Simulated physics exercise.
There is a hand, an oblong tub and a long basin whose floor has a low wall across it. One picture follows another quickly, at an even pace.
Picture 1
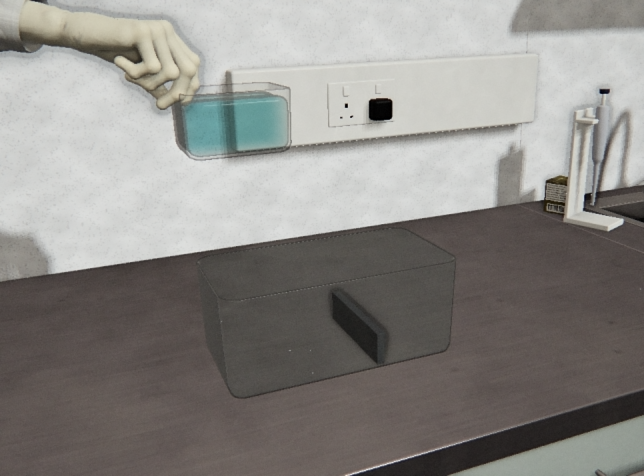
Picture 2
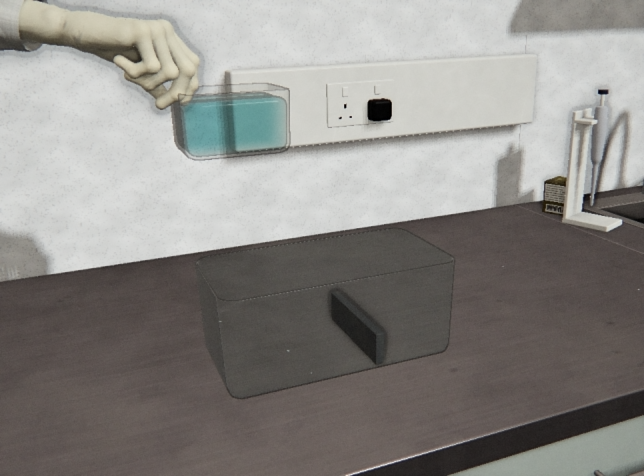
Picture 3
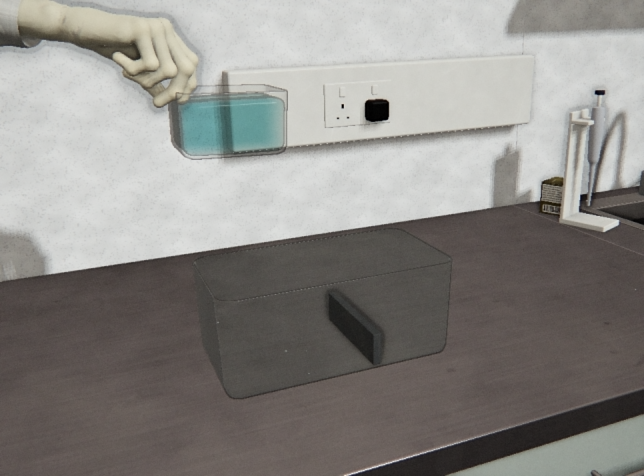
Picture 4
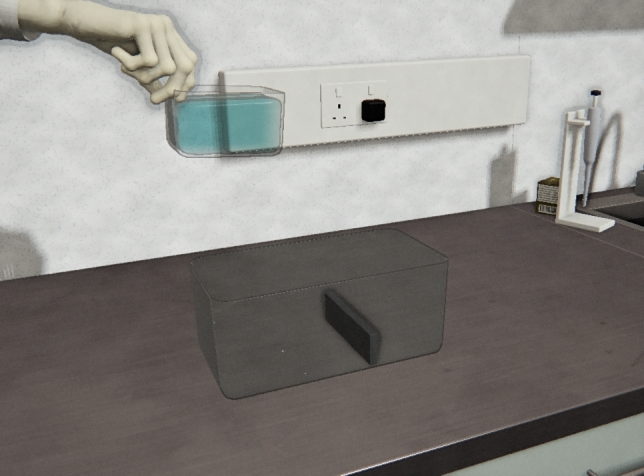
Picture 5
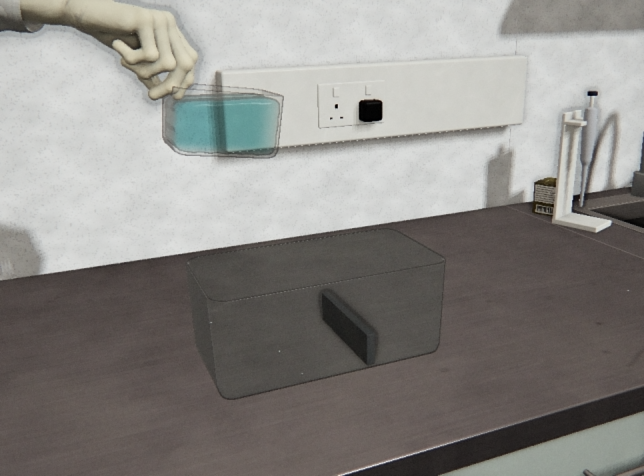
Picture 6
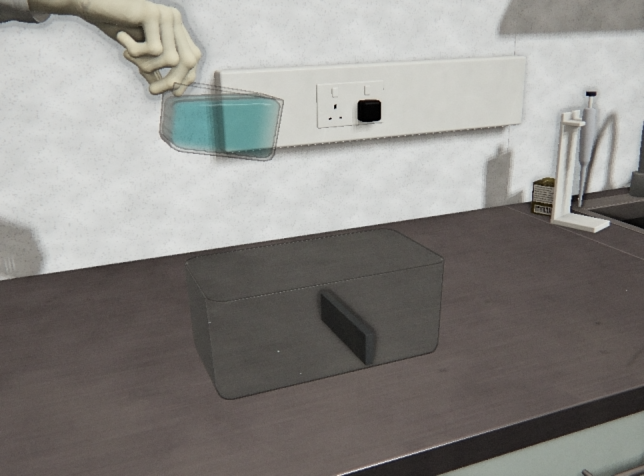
At the start, a pale hand holds a clear oblong tub of blue-green liquid above a long, see-through basin with a low dark wall across its floor, on a dark worktop. The hand then slowly tilts the tub slightly, its right end dipping, while the basin stays in place.
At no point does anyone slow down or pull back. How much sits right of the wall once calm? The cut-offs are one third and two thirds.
The share right of the wall ends up within a third to two thirds.
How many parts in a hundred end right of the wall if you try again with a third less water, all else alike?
Near 10 in a hundred.
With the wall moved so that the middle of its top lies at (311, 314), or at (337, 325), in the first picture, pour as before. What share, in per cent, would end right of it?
Around 85 percent in try one and around 65 percent in try two.
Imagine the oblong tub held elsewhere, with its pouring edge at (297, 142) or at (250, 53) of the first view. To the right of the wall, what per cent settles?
55 %, then 10 %.
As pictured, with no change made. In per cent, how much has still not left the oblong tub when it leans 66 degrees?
My estimate is close to 55 percent remaining.
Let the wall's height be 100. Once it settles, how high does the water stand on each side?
Near 20 in a hundred to the left, 40 to the right.
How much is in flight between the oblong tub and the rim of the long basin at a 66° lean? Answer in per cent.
Close to 35 in a hundred.
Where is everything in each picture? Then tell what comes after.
In the first frame, tilt 0°; pouring edge (279, 87); surface from (177, 102) to (277, 95); the long basin's rim runs from (207, 280) to (429, 243); the wall's top is at (357, 312).
In the second frame, tilt 1°; pouring edge (278, 88); surface from (176, 102) to (276, 95).
In the third frame, tilt 2°; pouring edge (276, 89); surface from (175, 102) to (274, 96).
In the fourth frame, tilt 4°; pouring edge (274, 92); surface from (171, 102) to (271, 96).
In the fifth frame, tilt 8°; pouring edge (272, 95); surface from (169, 101) to (269, 96).
In the sixth frame, tilt 12°; pouring edge (273, 99); surface from (168, 102) to (269, 97).
A moment on, the tilt is 66° and 53 per cent is still to pour, 9 is left of the wall and 1 right of it.
Next, the tilt is 97° and 12 per cent is still to pour, 27 is left of the wall and 49 right of it.
Then the tilt is 101° and 1 per cent is still to pour, 46 is left of the wall and 49 right of it.
Later the tilt is 101° and 0 per cent is still to pour, 49 is left of the wall and 50 right of it.
Finally, 49 per cent lies left of the wall, 50 right of it and 1 outside.
